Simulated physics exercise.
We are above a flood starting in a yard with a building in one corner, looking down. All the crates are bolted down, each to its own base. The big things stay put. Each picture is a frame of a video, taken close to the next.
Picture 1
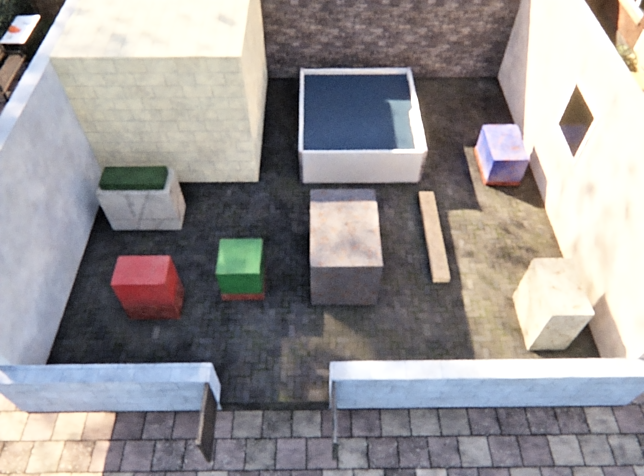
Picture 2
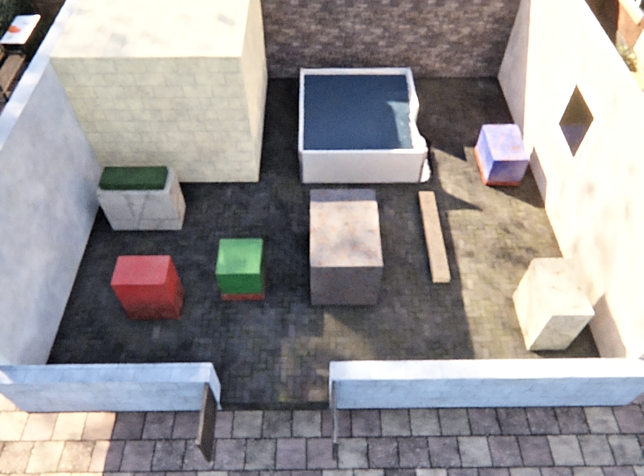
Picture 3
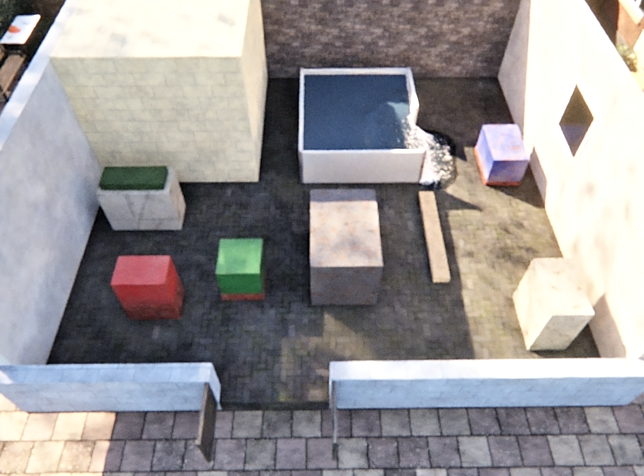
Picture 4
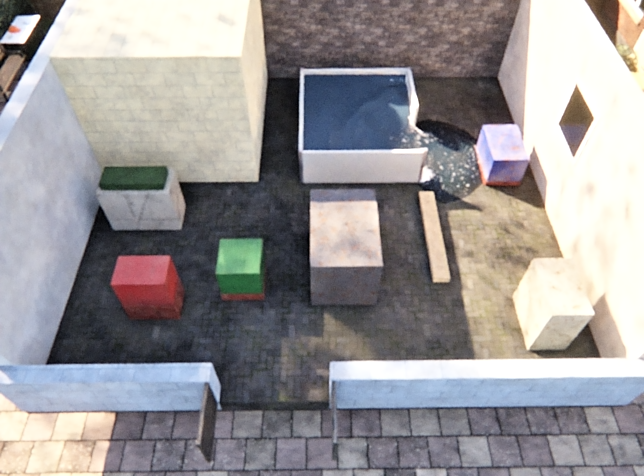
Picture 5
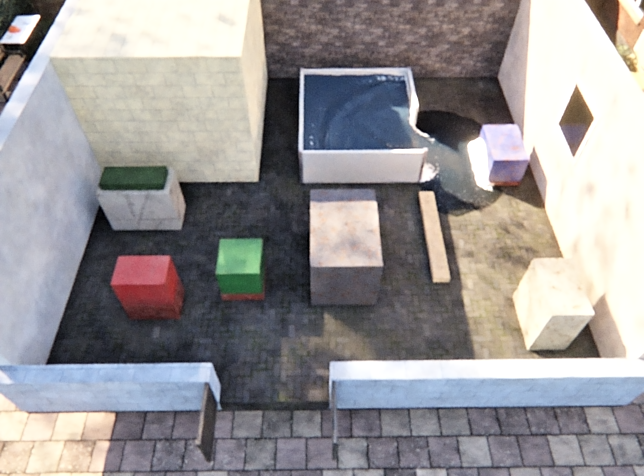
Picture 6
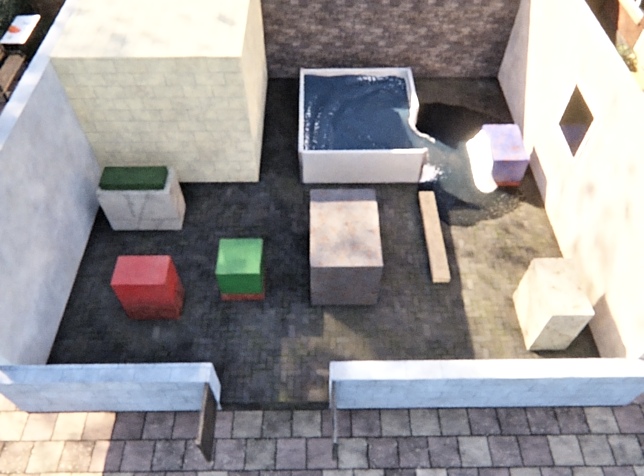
Water breaks out through the right side of a white-walled tank at the back of a paved, walled yard, seen from a fixed view above. A pale building fills the back left corner, with a green-topped planter, red and green blocks, a grey-brown block, a plank, a purple block and a cream block around the yard. The water foams from the gap, spreads right over the paving and splashes against the purple block while the tank's surface ripples.
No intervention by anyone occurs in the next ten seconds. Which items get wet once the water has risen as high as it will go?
The blue crate ends up wet, the red crate remains dry, the green crate remains dry.
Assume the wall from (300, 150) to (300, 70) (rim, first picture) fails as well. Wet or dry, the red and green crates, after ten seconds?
As I see it, the red crate is not reached, and the green crate gets reached.
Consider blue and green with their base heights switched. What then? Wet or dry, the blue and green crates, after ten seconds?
After the swap, blue is flooded while green is flooded.
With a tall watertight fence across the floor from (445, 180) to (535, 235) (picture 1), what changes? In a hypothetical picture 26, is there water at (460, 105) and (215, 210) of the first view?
Reached, untouched.
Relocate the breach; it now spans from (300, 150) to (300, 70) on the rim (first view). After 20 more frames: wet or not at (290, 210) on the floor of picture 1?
Result for the point: Drenched.
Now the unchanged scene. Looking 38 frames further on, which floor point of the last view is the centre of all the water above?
My guess is about (403, 183).
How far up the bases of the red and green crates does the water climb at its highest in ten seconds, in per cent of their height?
Peak levels: Approx. 30 % then 80 %.
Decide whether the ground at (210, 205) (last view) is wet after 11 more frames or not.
Answer: No flooding.
A moment on, water covers 15 % of the floor; the blue crate water round its plinth, the red crate not reached, the green crate not reached.
Next, water covers 30 % of the floor; the blue crate water round its plinth, the red crate not reached, the green crate not reached.
Then, water covers 45 % of the floor; the blue crate water round its plinth, the red crate not reached, the green crate not reached.
Later, water covers 70 % of the floor; the blue crate water round its plinth, the red crate water round its plinth, the green crate water round its plinth.
In the end, water covers 95 % of the floor; the blue crate was topped, the red crate stayed above the water, the green crate stayed above the water.
